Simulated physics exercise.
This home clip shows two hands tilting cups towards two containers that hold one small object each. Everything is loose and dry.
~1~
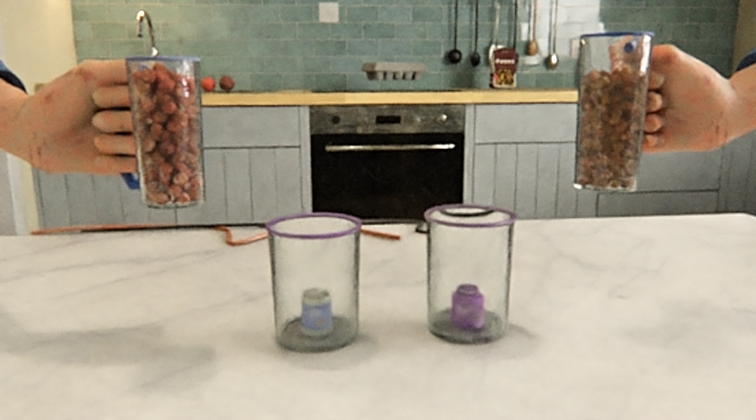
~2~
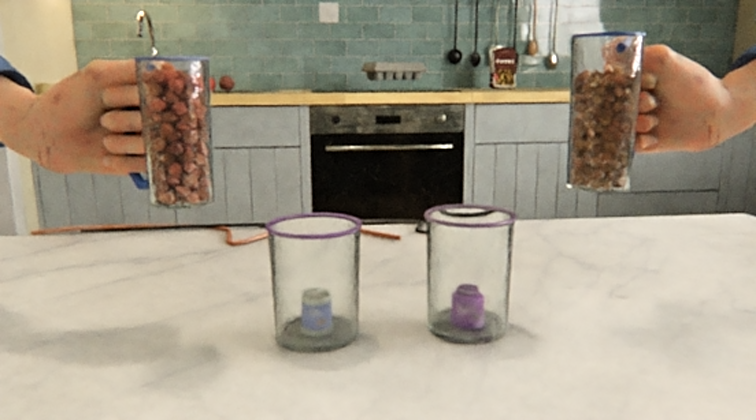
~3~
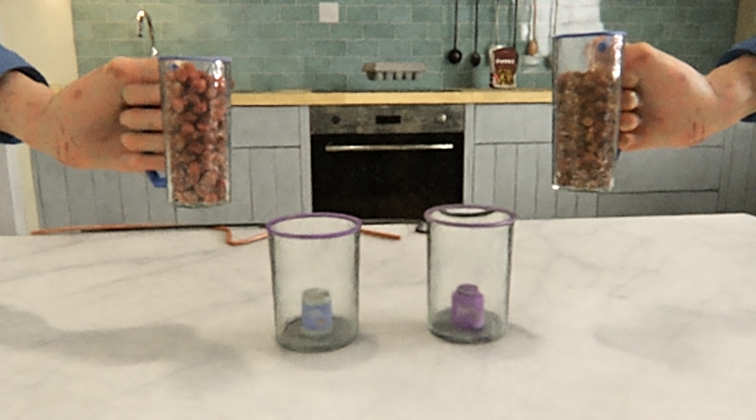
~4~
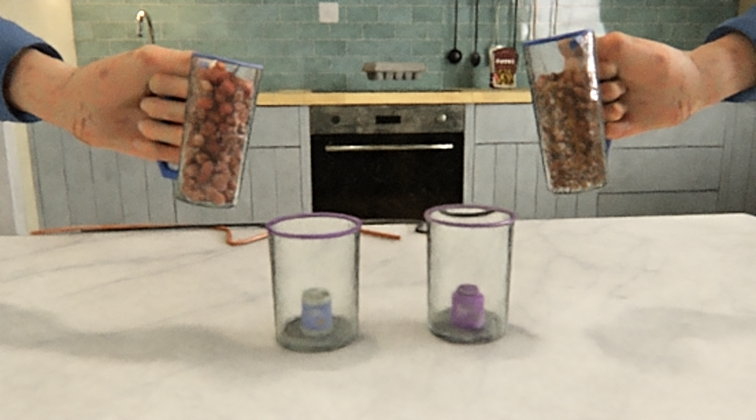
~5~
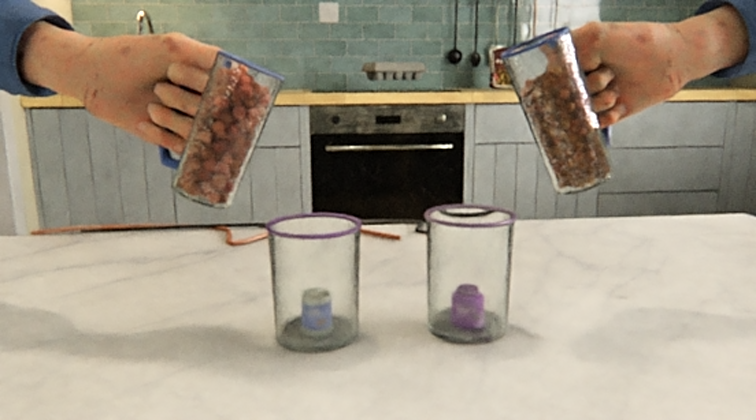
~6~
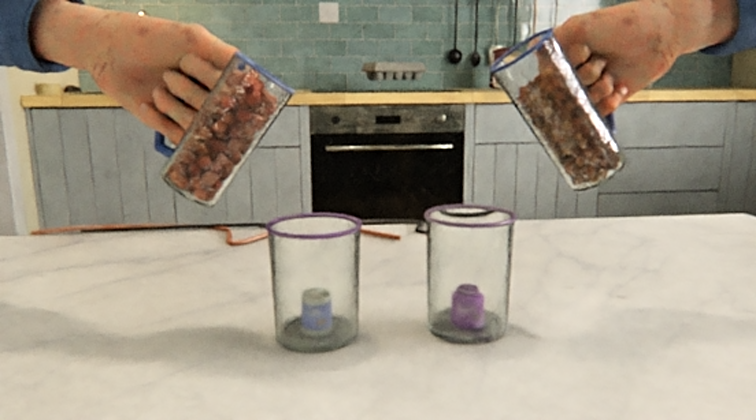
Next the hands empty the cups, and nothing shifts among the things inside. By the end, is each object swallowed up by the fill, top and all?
Left thing: Swallowed completely. Right thing: Swallowed completely.
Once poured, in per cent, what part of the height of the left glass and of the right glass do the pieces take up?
Left near 60, right 60.
Then, 0.32 s past the last view, left glass empty, all of its cupful still in the cup; right glass empty, all of its cupful still in the cup.
Then, 0.72 s past the last view, left glass nearly empty, nearly all of its cupful still in the cup; right glass empty, all of its cupful still in the cup.
Then, 1.16 s past the last view, left glass nearly empty, most of its cupful still in the cup; right glass nearly empty, about two thirds of its cupful still in the cup.
Finally, left glass half full (surface near (316, 270)), nothing beside it; right glass two thirds full (surface near (469, 259)), a scatter of pieces on the table; the left thing is covered; the right thing is covered.
